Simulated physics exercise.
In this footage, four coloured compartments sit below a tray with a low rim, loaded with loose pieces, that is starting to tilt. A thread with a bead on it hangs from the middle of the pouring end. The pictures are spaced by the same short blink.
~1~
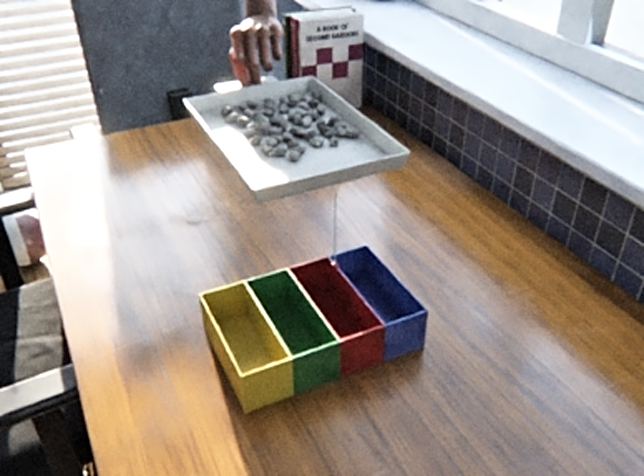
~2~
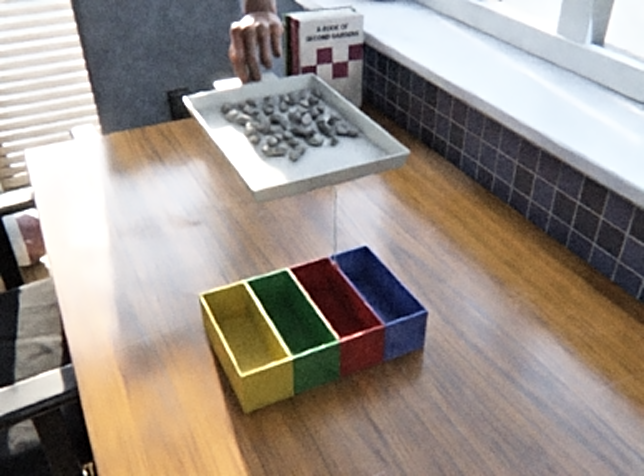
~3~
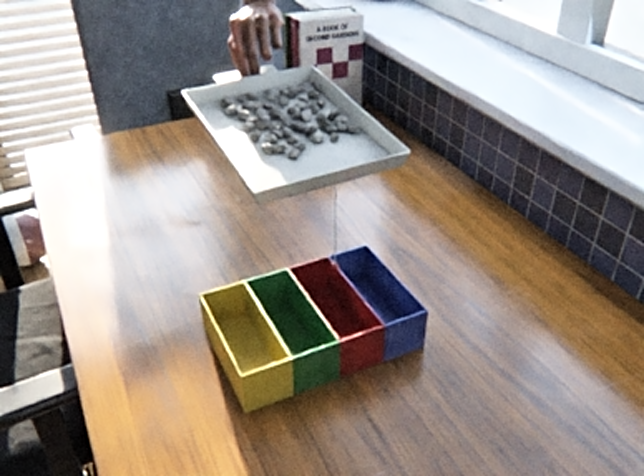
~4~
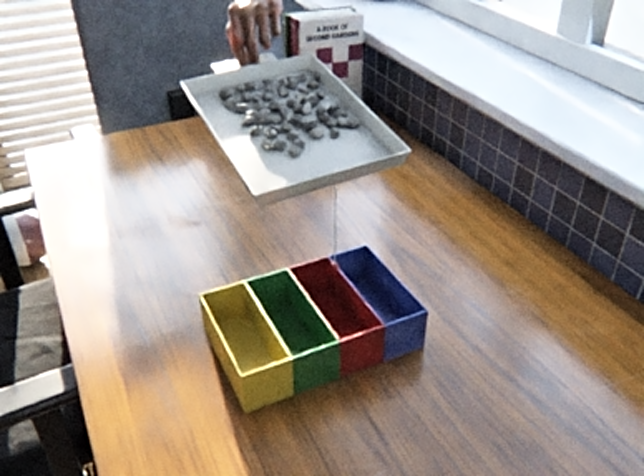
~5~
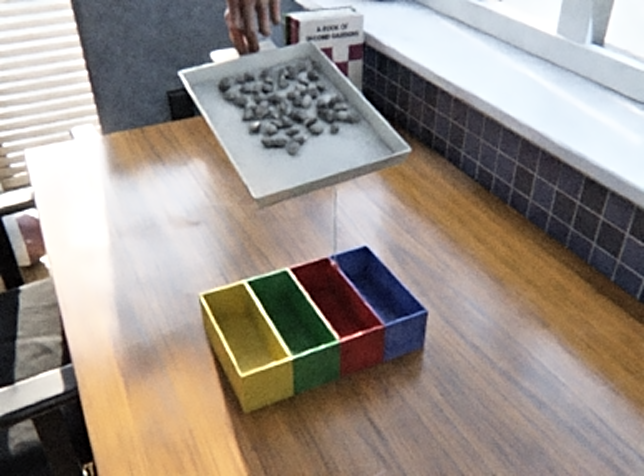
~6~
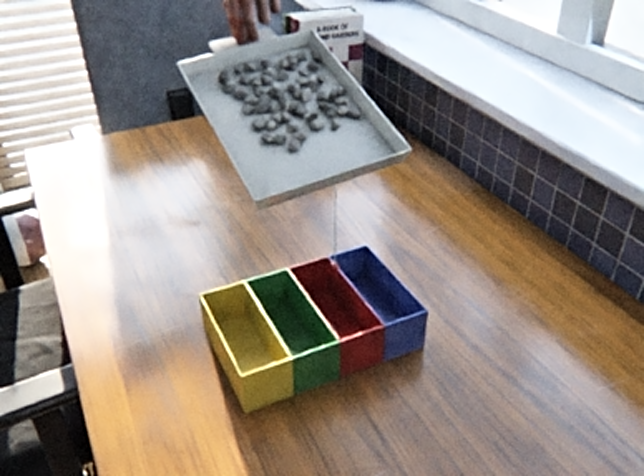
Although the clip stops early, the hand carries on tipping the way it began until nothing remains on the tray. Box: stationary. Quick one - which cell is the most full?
The green one is.
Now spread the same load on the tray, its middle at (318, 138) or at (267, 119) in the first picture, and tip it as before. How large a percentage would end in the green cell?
You'd get near 40 percent first and near 70 percent next.
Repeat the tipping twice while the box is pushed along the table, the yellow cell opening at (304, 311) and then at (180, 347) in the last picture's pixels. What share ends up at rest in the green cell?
Roughly 10% the first time and 0% the second time.
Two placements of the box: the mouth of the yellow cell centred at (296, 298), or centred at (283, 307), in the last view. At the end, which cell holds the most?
Try 1 - yellow. Try 2 - the cell in yellow.
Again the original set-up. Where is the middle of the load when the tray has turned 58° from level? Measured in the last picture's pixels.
The middle of the pieces sits at roughly (289, 176).
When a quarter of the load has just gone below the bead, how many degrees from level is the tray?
Somewhere near 75 degrees, I'd say.
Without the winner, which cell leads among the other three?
The red cell.
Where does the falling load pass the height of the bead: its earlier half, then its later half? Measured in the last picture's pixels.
Around (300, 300) and then (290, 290).
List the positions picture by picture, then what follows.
Corners of the pouring end (258, 186) and (403, 151), level; middle of the load (281, 121), bits of gravel; bead on its thread (335, 267); yellow cell (268, 382); green cell (316, 364); red cell (362, 348); blue cell (405, 332), in the first frame.
Corners of the pouring end (258, 187) and (404, 151), level; middle of the load (281, 119), in the second frame.
Corners of the pouring end (258, 188) and (404, 150), tipped barely, lowest at the left corner; middle of the load (281, 114), in the third frame.
Corners of the pouring end (258, 191) and (404, 149), tipped a little, lowest at the left corner; middle of the load (281, 107), in the fourth frame.
Corners of the pouring end (258, 193) and (405, 148), tipped a little, lowest at the left corner; middle of the load (280, 100), in the fifth frame.
Corners of the pouring end (258, 196) and (405, 148), tipped clearly, lowest at the left corner; middle of the load (280, 93); yellow cell (268, 382); green cell (316, 364); red cell (362, 348); blue cell (405, 332), in the sixth frame.
Just after the last frame, tray tipped steeply; every one on the tray.
A moment on, tray tipped right over; roughly two thirds on the tray; roughly a quarter in the green cell; about a tenth in the yellow cell; about a tenth in the red cell; just a few in the blue cell.
Further on, tray tipped past a quarter turn; roughly half in the green cell; roughly a quarter in the red cell; roughly a quarter in the yellow cell; just a few in the blue cell.
When it is over, tray tipped past a quarter turn; roughly half in the green cell; roughly a quarter in the red cell; roughly a quarter in the yellow cell; just a few in the blue cell.
